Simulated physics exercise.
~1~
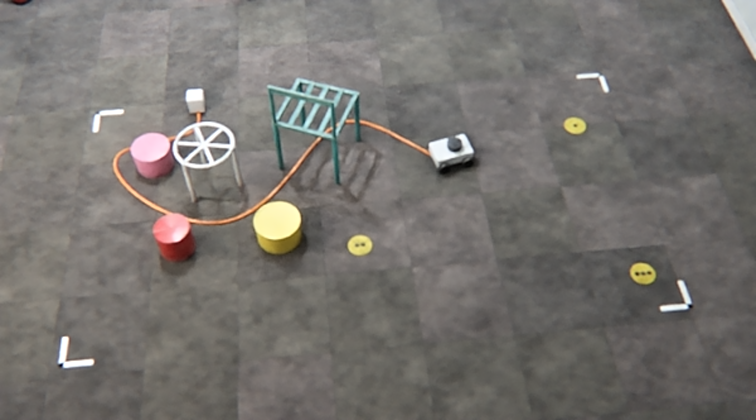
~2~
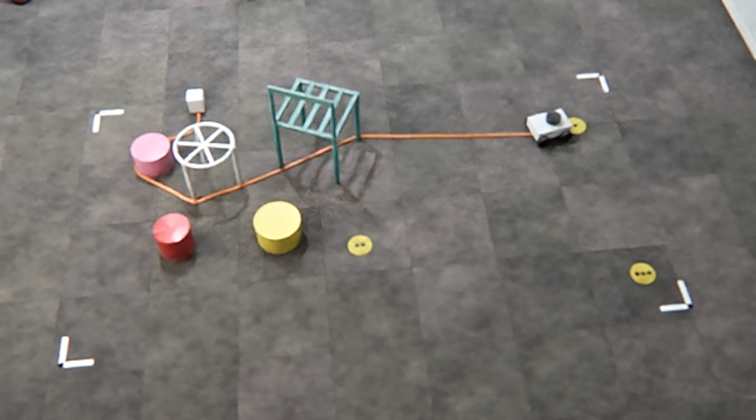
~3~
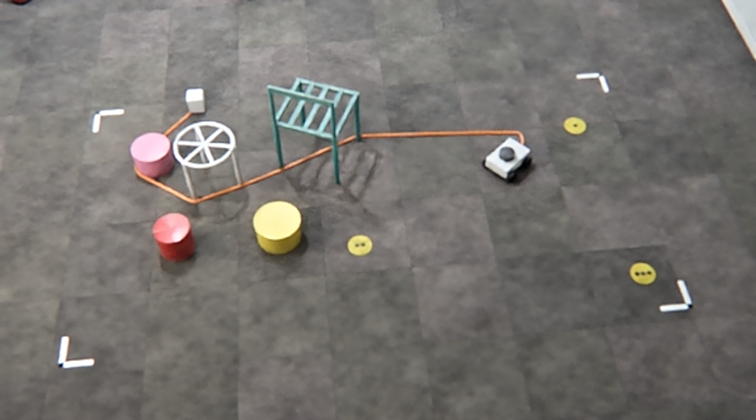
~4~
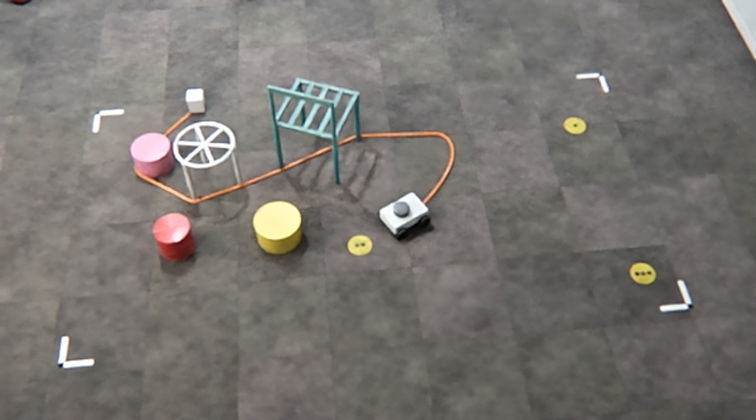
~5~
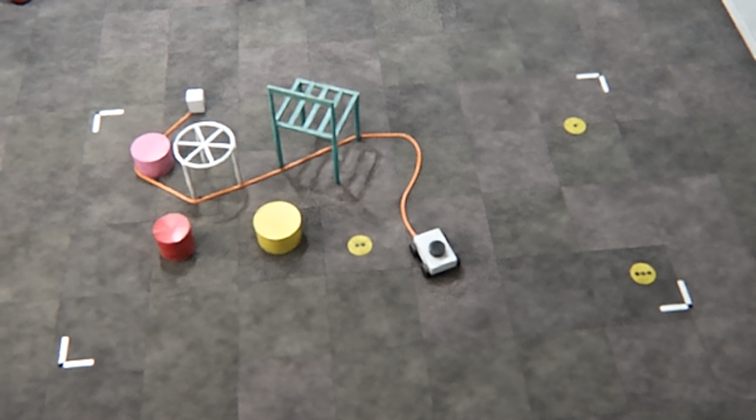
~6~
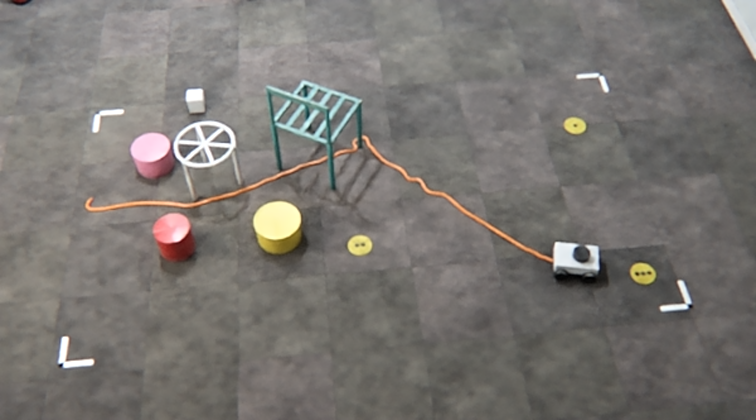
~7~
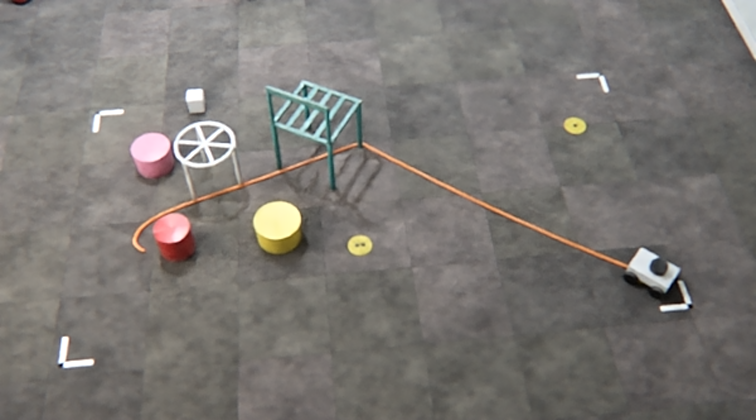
The clip opens on a grey floor where an orange lead runs from a small white box, winding loosely among pink, red and yellow tubs, a white stool and a teal chair to a little cart. The cart drives right to the one-dot yellow mark, drawing the lead tighter around the pink tub and past the stool and chair legs. It then heads down and left towards the two-dot mark, leaving the lead slack behind it. Turning right, it travels towards the three-dot mark, and the lead comes free of the box. The cart ends by the lower-right corner, the unplugged end lying beside the red tub and the chair shifted slightly.
